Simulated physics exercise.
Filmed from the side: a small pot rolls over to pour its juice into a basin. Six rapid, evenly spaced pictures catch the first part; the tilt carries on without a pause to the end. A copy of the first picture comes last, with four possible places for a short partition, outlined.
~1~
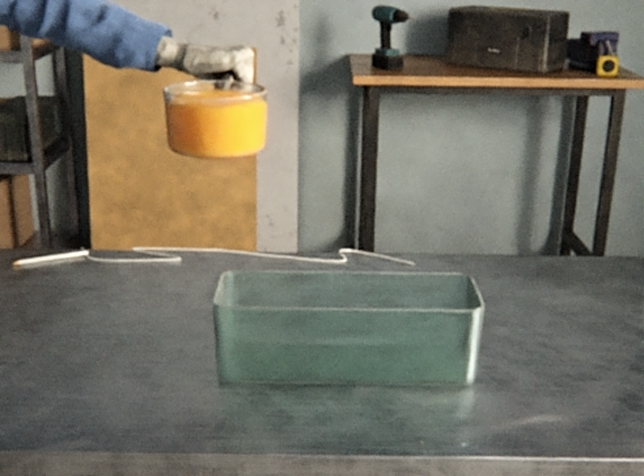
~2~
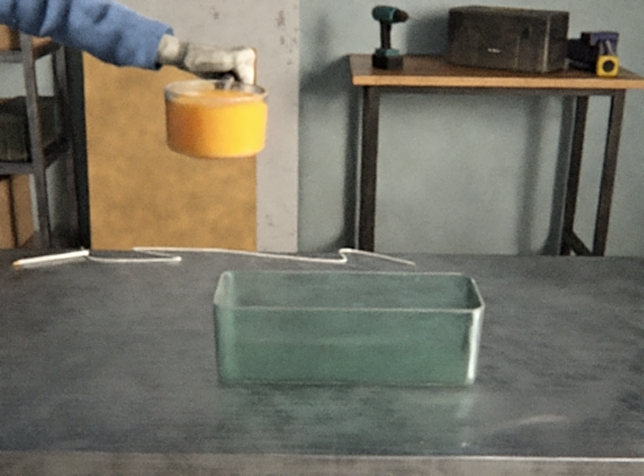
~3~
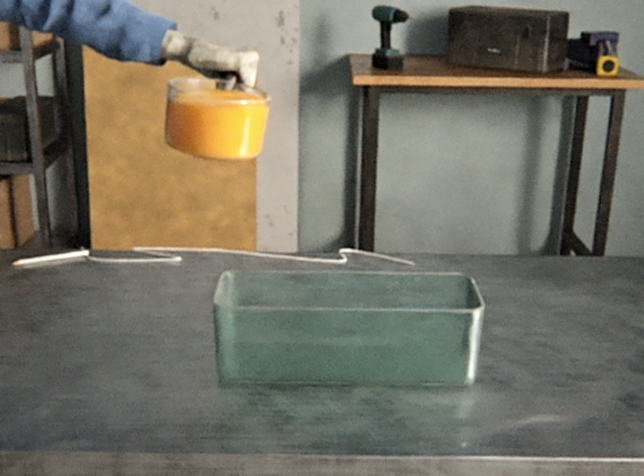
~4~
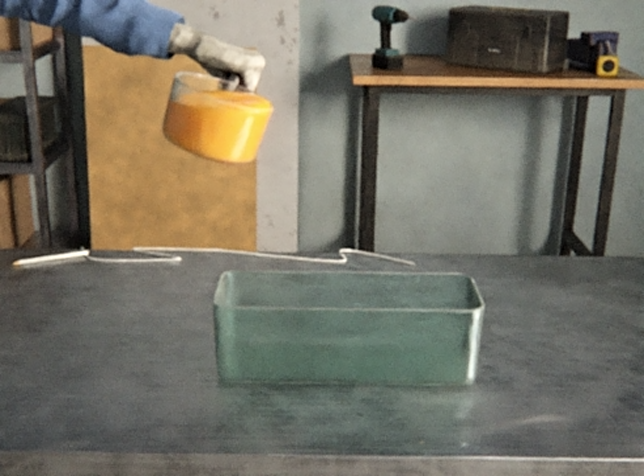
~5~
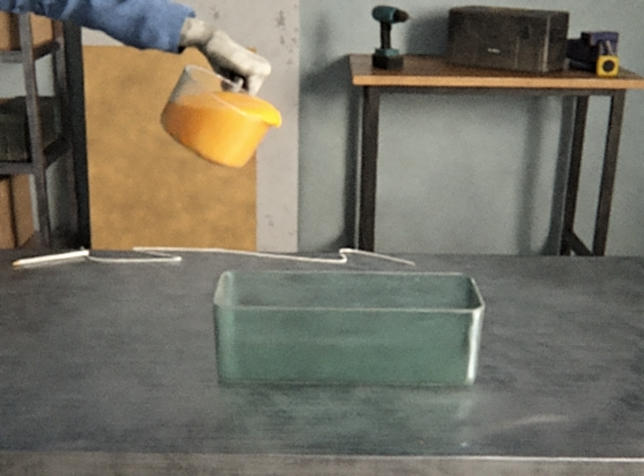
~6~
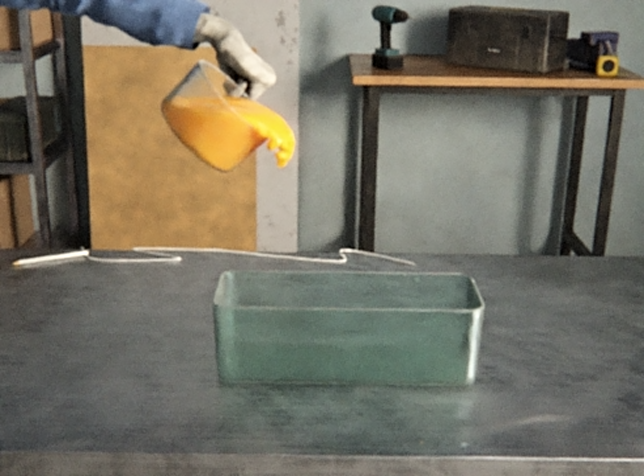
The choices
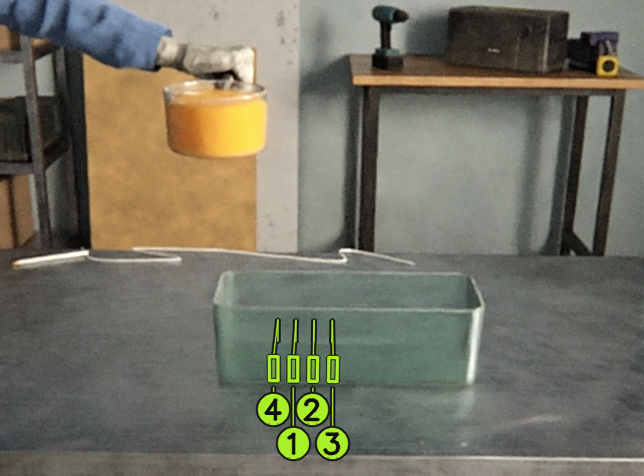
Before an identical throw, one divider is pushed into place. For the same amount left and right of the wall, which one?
Choose 3.
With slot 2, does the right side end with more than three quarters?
No, it does not.
On the marked copy, 1 at (293, 387); 2 at (312, 387); 3 at (332, 387); 4 at (273, 387).
If 1 is chosen, about 23 % ends left of the wall and 75 % right of it; 3 % is lost outside.
If 2 is chosen, about 32 % ends left of the wall and 65 % right of it; 3 % is lost outside.
If 3 is chosen, about 48 % ends left of the wall and 48 % right of it; 4 % is lost outside.
If 4 is chosen, about 11 % ends left of the wall and 87 % right of it.
